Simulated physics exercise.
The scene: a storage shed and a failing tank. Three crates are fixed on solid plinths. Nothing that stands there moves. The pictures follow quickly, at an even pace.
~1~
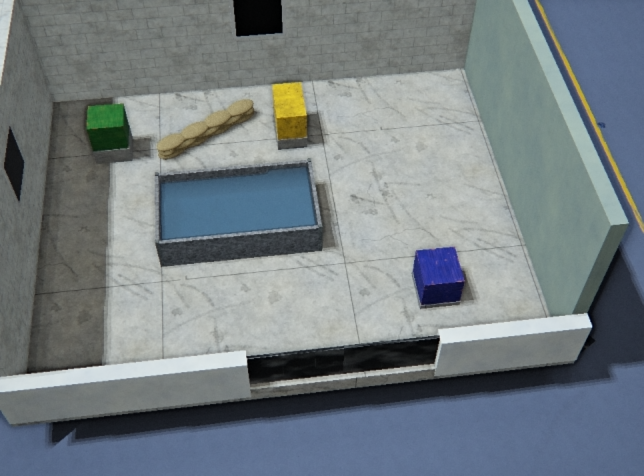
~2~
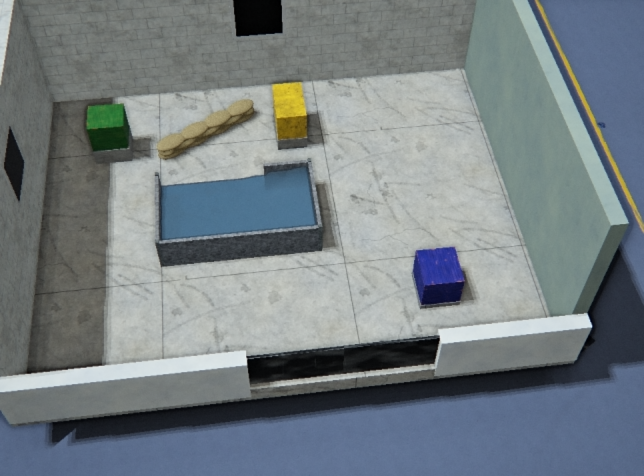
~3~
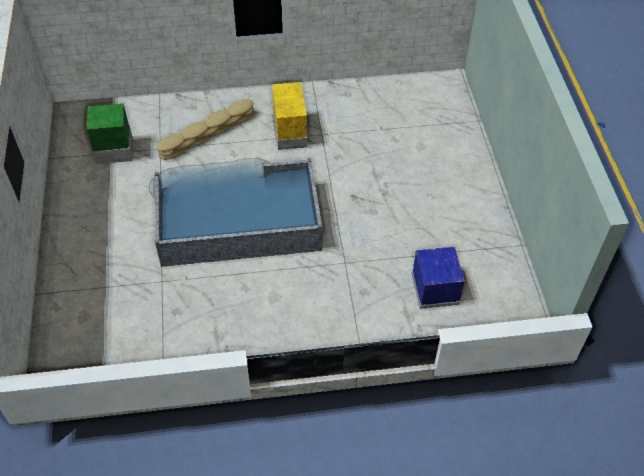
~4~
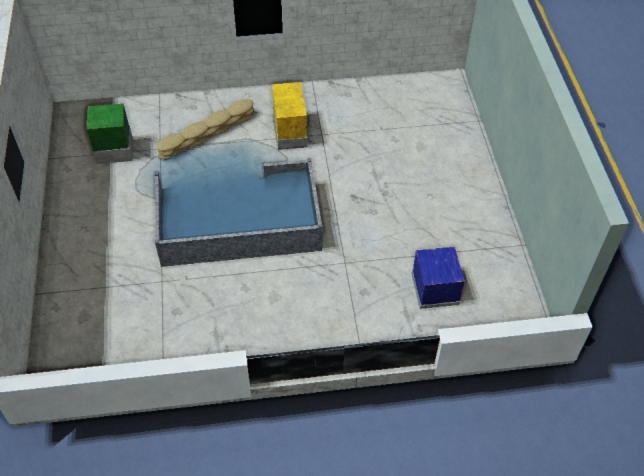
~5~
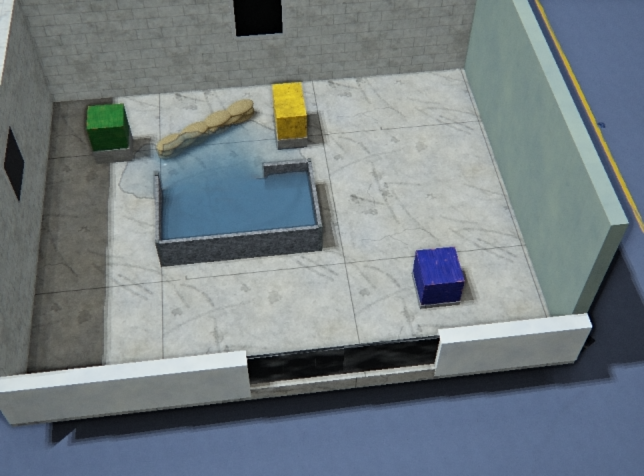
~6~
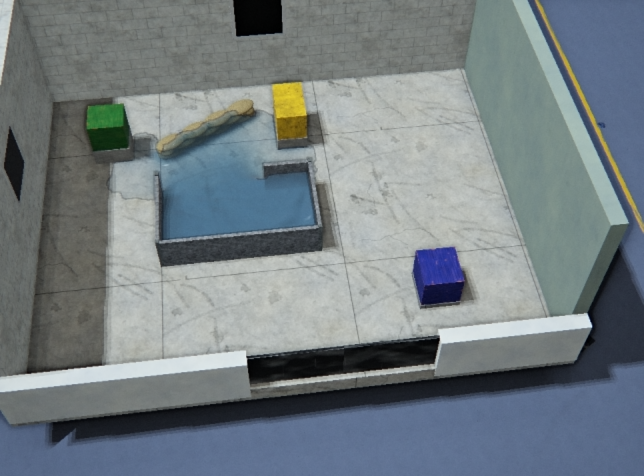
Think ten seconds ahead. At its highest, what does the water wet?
One by one: The green crate keeps dry; the yellow crate is soaked; the blue crate keeps dry.
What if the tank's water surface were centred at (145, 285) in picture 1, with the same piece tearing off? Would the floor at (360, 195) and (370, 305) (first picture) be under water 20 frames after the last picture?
One after the other: Not flooded, free of water.
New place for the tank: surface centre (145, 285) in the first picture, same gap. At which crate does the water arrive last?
The blue crate.
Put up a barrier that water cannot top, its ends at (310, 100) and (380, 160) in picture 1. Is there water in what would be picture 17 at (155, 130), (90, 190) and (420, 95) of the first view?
As listed: Covered, awash, no water.
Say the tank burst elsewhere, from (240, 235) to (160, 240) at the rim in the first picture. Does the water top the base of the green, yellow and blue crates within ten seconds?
Green crate escapes it, yellow crate keeps dry, blue crate takes water.
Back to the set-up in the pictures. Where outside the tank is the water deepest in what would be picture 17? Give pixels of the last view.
Around (275, 133).
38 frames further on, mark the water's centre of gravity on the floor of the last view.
I would point to (234, 176).
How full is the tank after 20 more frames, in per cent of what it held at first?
Roughly 26 per cent.
A moment on, water covers 15 % of the floor; the green crate water round its plinth, the yellow crate water round its plinth, the blue crate not reached.
Next, water covers 20 % of the floor; the green crate water round its plinth, the yellow crate water round its plinth, the blue crate not reached.
Then, water covers 45 % of the floor; the green crate water round its plinth, the yellow crate water round its plinth, the blue crate not reached.
Later, water covers 65 % of the floor; the green crate water round its plinth, the yellow crate water round its plinth, the blue crate water round its plinth.
In the end, water covers 90 % of the floor; the green crate stayed above the water, the yellow crate was topped, the blue crate stayed above the water.
